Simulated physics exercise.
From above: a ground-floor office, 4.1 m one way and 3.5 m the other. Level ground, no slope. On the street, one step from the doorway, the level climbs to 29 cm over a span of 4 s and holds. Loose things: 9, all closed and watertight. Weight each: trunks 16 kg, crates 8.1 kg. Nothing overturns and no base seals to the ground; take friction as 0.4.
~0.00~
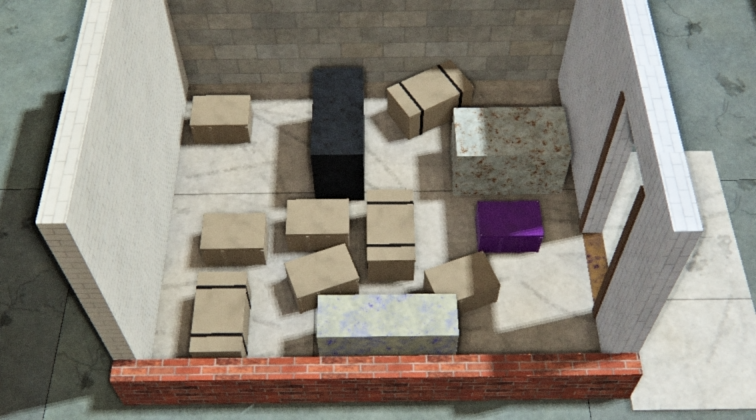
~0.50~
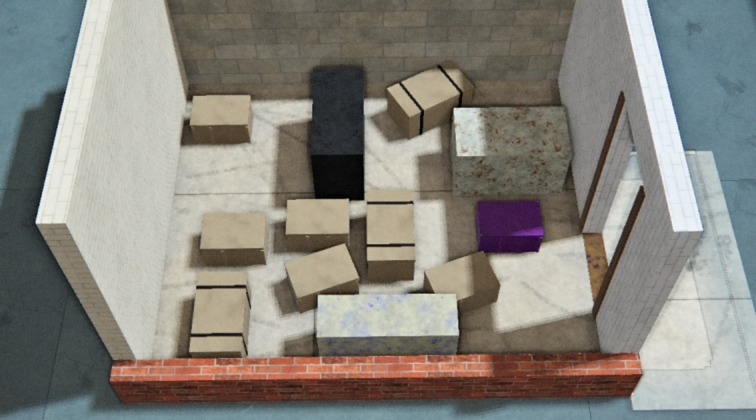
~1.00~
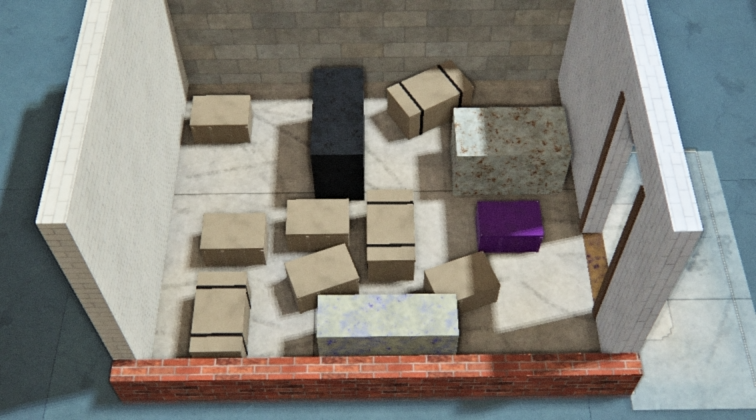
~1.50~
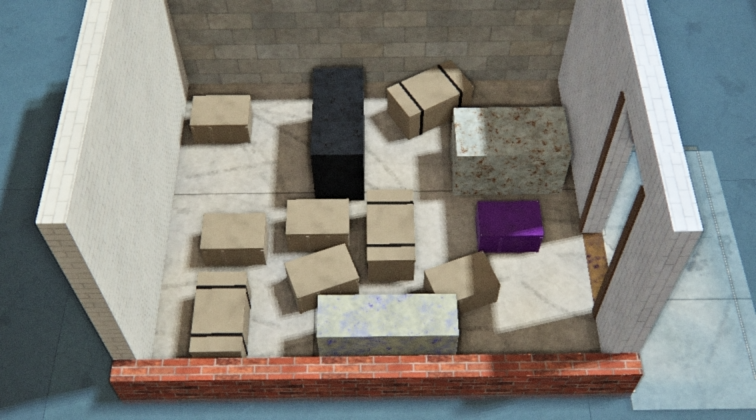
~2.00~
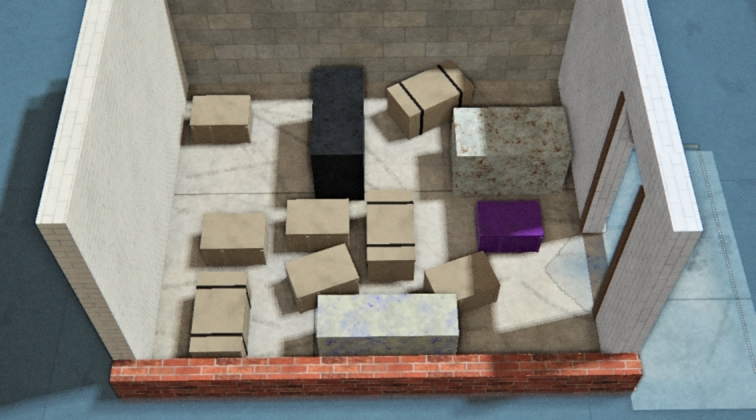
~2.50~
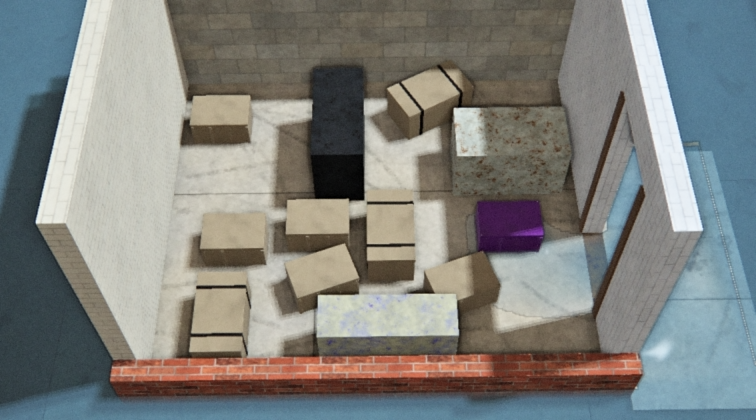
Shallow water covers the street outside and spreads slightly through the doorway into the room.
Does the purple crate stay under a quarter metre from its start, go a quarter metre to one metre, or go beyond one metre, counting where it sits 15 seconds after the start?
Prediction: It relocates a long stretch.
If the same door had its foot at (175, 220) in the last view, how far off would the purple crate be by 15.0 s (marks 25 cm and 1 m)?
You'd see the purple crate edge over a bit.
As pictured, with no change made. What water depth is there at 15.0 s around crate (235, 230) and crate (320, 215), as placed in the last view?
Depths: Near 22 cm, then near 19 cm.
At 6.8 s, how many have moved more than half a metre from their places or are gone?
The answer is 6.
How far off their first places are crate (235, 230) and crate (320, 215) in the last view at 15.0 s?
In turn: 200 cm, 150 cm.
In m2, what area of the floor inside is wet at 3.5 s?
Near 3.5 m2 in all.
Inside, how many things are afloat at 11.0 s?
9.
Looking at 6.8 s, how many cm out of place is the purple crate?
It is about 150 cm out of place by then.
After 3.5 s the purple crate is near (468, 196), 0.5 m from its start, aground; 0 afloat.
After 6.8 s the purple crate is near (391, 132), 1.5 m from its start, afloat; 6 afloat.
After 11.0 s the purple crate is near (427, 136), 1.3 m from its start, afloat; 9 afloat.
After 15.0 s the purple crate is near (396, 89), 1.9 m from its start, afloat; 9 afloat.
